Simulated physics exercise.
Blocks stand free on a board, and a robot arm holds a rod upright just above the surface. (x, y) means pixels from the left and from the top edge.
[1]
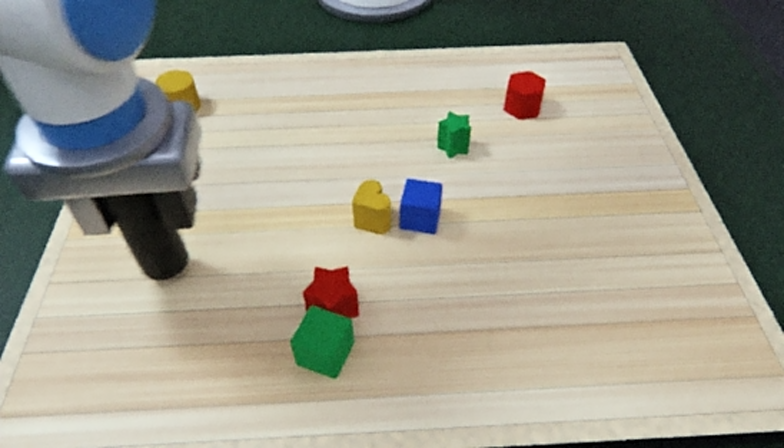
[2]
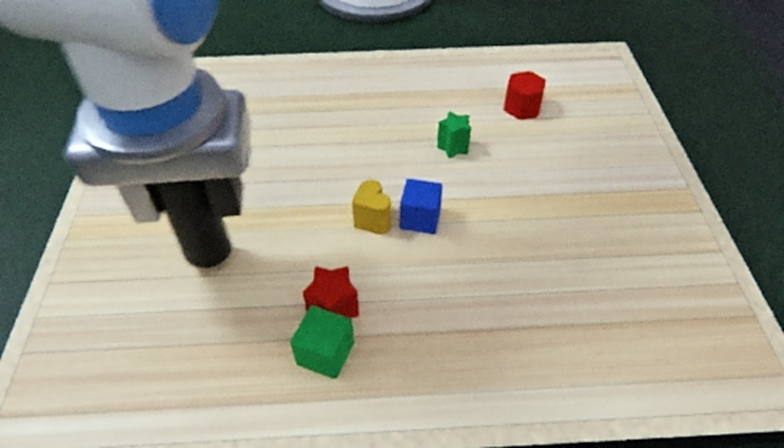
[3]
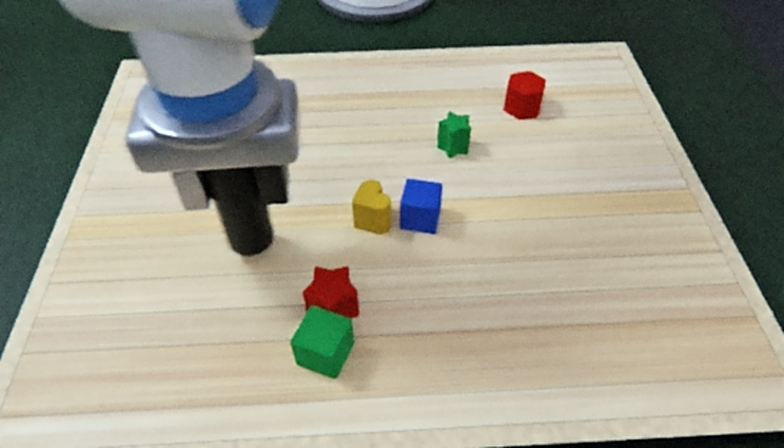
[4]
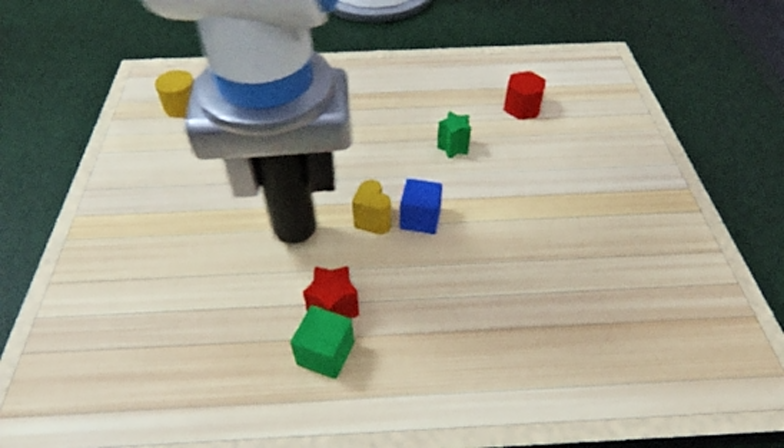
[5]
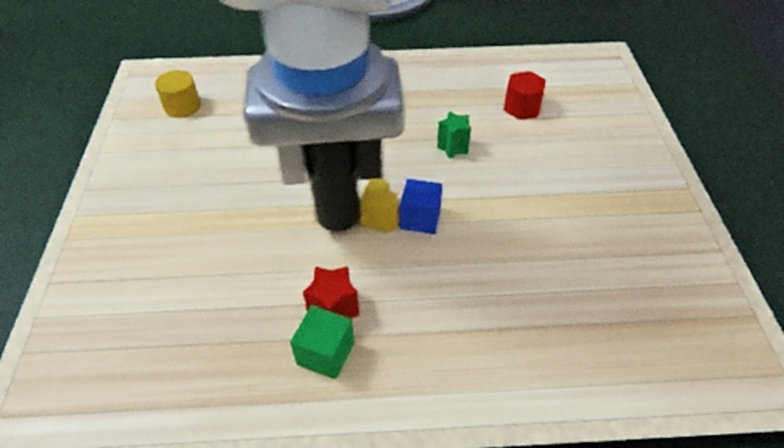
A robot arm holding a dark rod upright swept rightward across a wooden board scattered with colored blocks, then reached the yellow heart-shaped block and nudged it slightly right against the blue one.
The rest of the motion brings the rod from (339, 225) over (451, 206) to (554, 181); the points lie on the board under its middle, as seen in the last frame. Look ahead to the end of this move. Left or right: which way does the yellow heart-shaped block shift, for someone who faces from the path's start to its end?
Its sideways move is to the right.
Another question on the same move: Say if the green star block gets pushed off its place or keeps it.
It keeps its position.
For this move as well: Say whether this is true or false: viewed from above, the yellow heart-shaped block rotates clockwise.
Verdict: True.
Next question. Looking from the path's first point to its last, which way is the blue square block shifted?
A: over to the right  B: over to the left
A.
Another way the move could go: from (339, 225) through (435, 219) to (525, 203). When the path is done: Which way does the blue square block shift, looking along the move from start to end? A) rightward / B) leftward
My pick is B.
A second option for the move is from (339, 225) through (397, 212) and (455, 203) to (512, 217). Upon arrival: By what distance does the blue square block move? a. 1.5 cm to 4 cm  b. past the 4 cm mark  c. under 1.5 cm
b: Past the 4 cm mark.
What follows on the original path. One third of the way, rod at (416, 203); yellow heart-shaped block at (460, 186), turned 20° clockwise; blue square block at (495, 188), turned 15° anticlockwise.
Two thirds of the way, rod at (489, 188); yellow heart-shaped block at (534, 180), turned 60° clockwise; blue square block at (563, 197), turned 25° clockwise.
At the end, rod at (557, 171); yellow heart-shaped block at (586, 178), turned 135° clockwise; blue square block at (578, 204), turned 70° clockwise; green star block still.
